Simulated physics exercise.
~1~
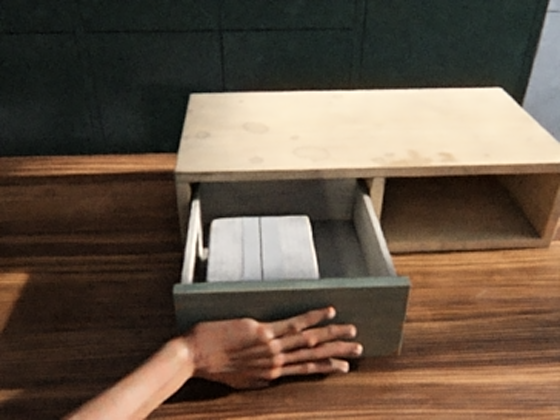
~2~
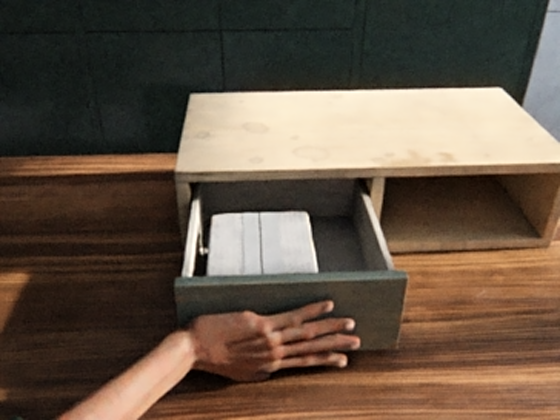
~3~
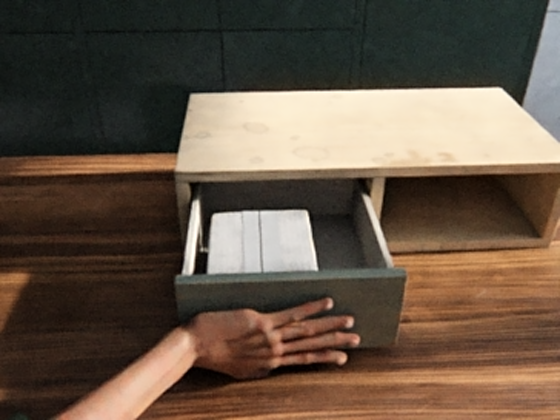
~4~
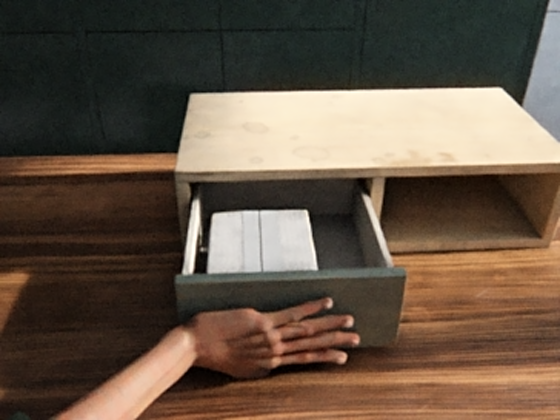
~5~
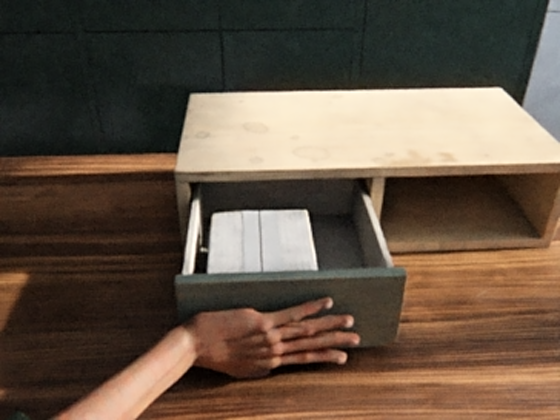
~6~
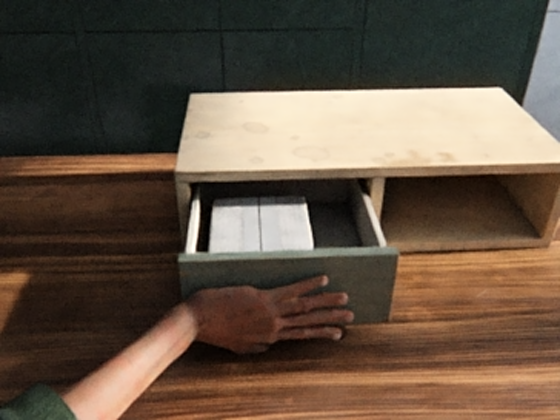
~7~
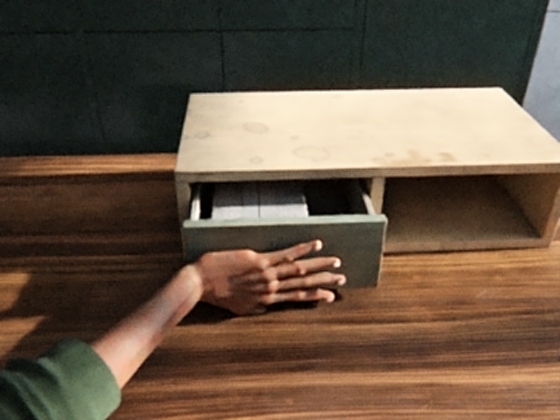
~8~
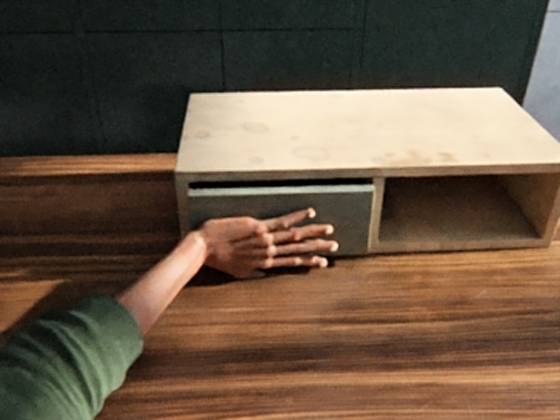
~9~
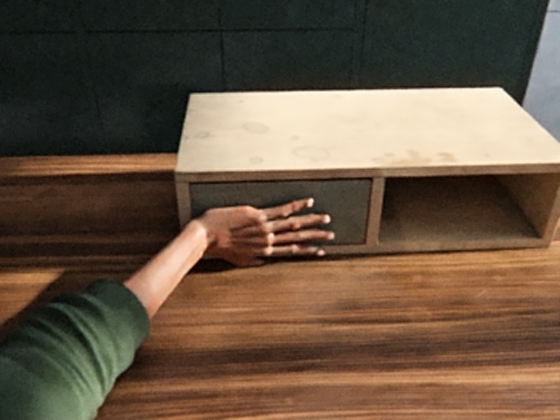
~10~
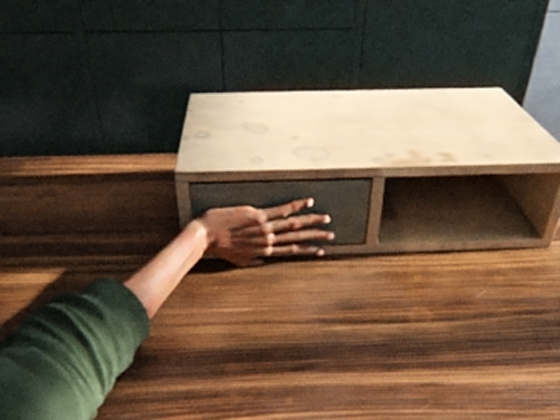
To begin with, a pale wooden chest sits on a striped wood surface, its grey-green drawer pulled open on the left beside an empty compartment, with a white box resting inside. A hand lies against the drawer front, which shifts inward very slightly and then holds still for a while. The hand then pushes again, and the drawer slides back with the box carried along, slipping out of sight beneath the top. As a green sleeve follows the arm into view, the gap narrows to a thin slit. Finally the drawer shuts flush, and the hand stays resting on its front.
